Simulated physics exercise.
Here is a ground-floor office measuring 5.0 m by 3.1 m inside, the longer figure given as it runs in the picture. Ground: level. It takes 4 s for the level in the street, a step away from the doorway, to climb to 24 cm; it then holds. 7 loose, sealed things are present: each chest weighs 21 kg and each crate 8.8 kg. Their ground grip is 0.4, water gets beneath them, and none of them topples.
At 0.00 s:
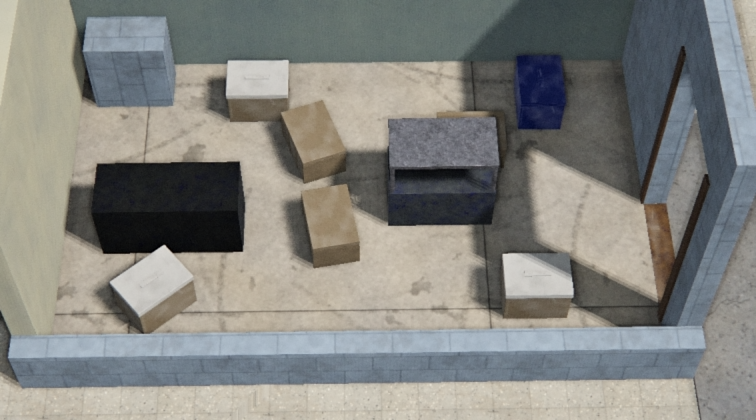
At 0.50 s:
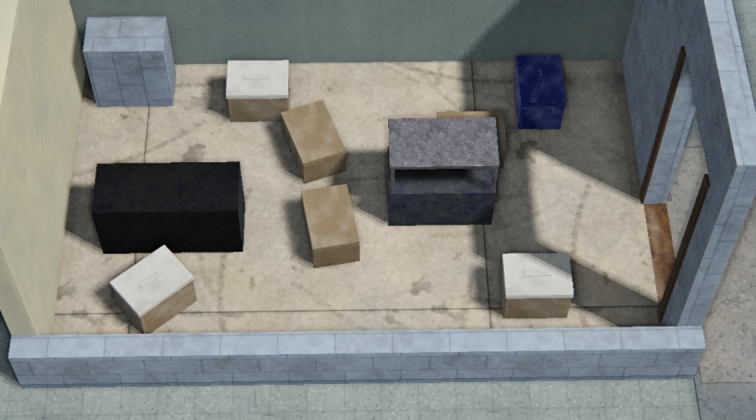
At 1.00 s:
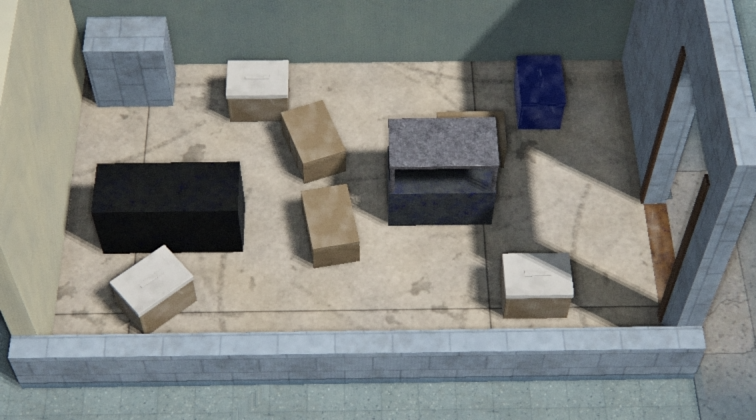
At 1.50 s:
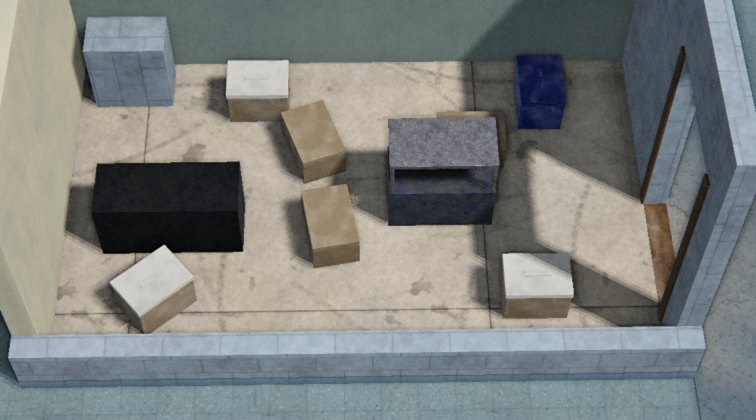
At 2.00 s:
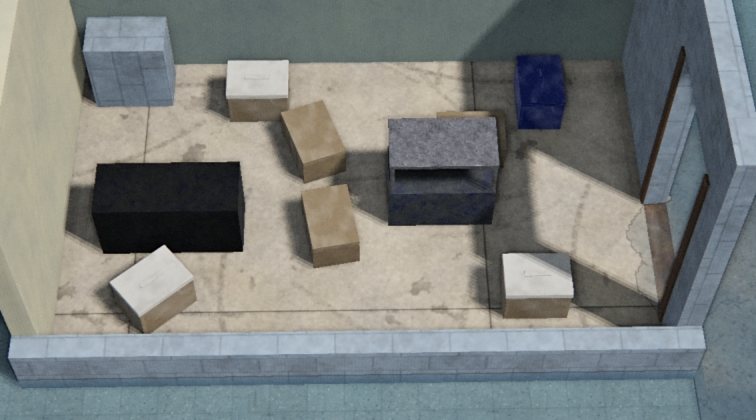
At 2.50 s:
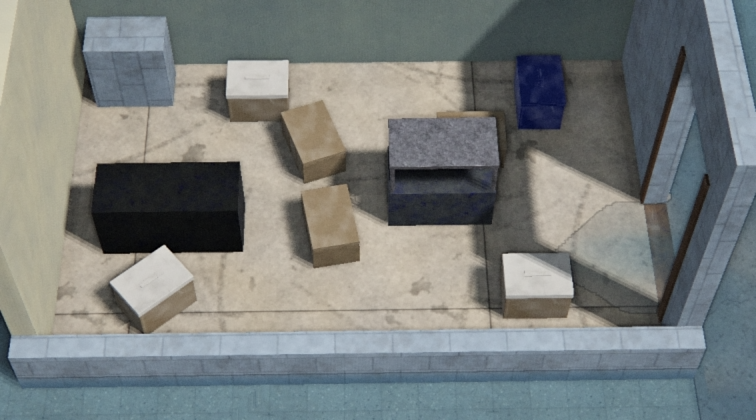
In a walled room with a black block, a blue chest and several boxes, all standing still, water spreads over the ground outside, then a shallow patch creeps in through the doorway on the right.
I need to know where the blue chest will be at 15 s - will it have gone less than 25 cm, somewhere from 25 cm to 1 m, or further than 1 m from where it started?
It gets pushed a bit.
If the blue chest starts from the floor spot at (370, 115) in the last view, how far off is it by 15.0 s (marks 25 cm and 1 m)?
Result: It drifts only slightly.
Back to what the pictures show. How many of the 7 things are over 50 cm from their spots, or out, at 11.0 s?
That would be 4.
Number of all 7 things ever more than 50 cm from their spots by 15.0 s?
That makes 6.
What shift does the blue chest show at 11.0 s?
0 cm, give or take.
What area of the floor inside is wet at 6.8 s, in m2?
Wet area: Approx. 12 m2.
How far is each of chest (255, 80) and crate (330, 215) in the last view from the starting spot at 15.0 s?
Shifts: 50 cm / 150 cm.
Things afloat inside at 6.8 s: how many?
0.
After 3.5 s the blue chest is near (541, 79), 0.0 m from its start, aground; 0 afloat.
After 6.8 s the blue chest is near (541, 79), 0.0 m from its start, aground; 0 afloat.
After 11.0 s the blue chest is near (541, 79), 0.0 m from its start, aground; 6 afloat.
After 15.0 s the blue chest is near (612, 105), 0.7 m from its start, afloat; 7 afloat.
